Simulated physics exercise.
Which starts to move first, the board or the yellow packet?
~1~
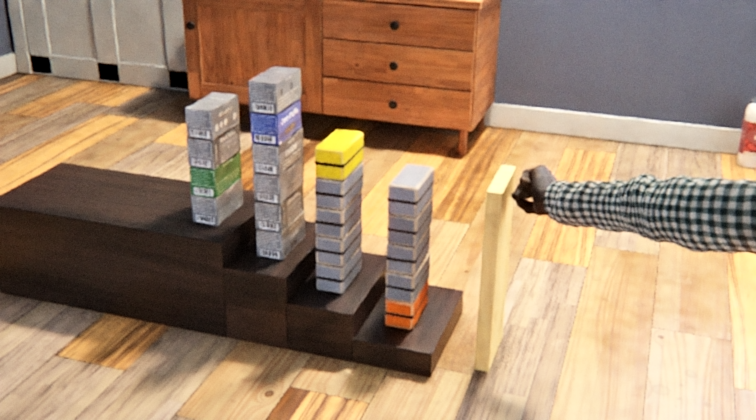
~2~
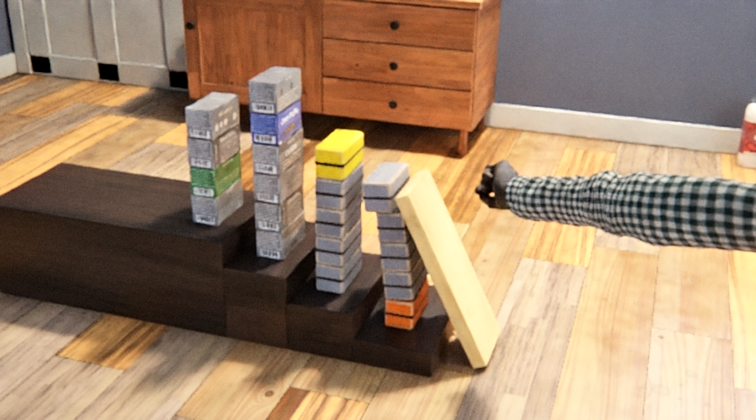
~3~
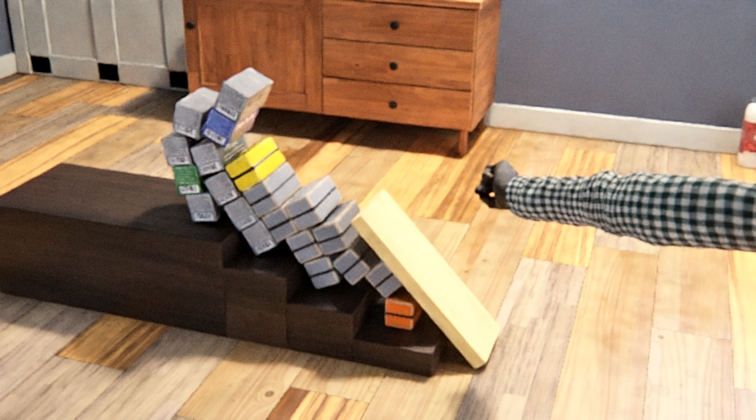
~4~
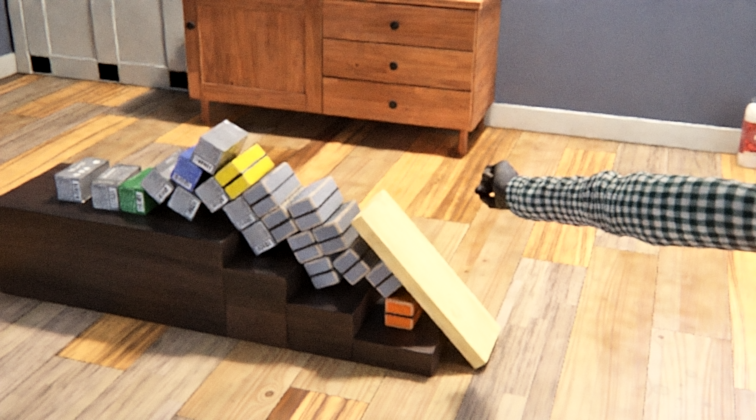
The board starts to move first, tipping to the left while the yellow packet is still in place on its stack.
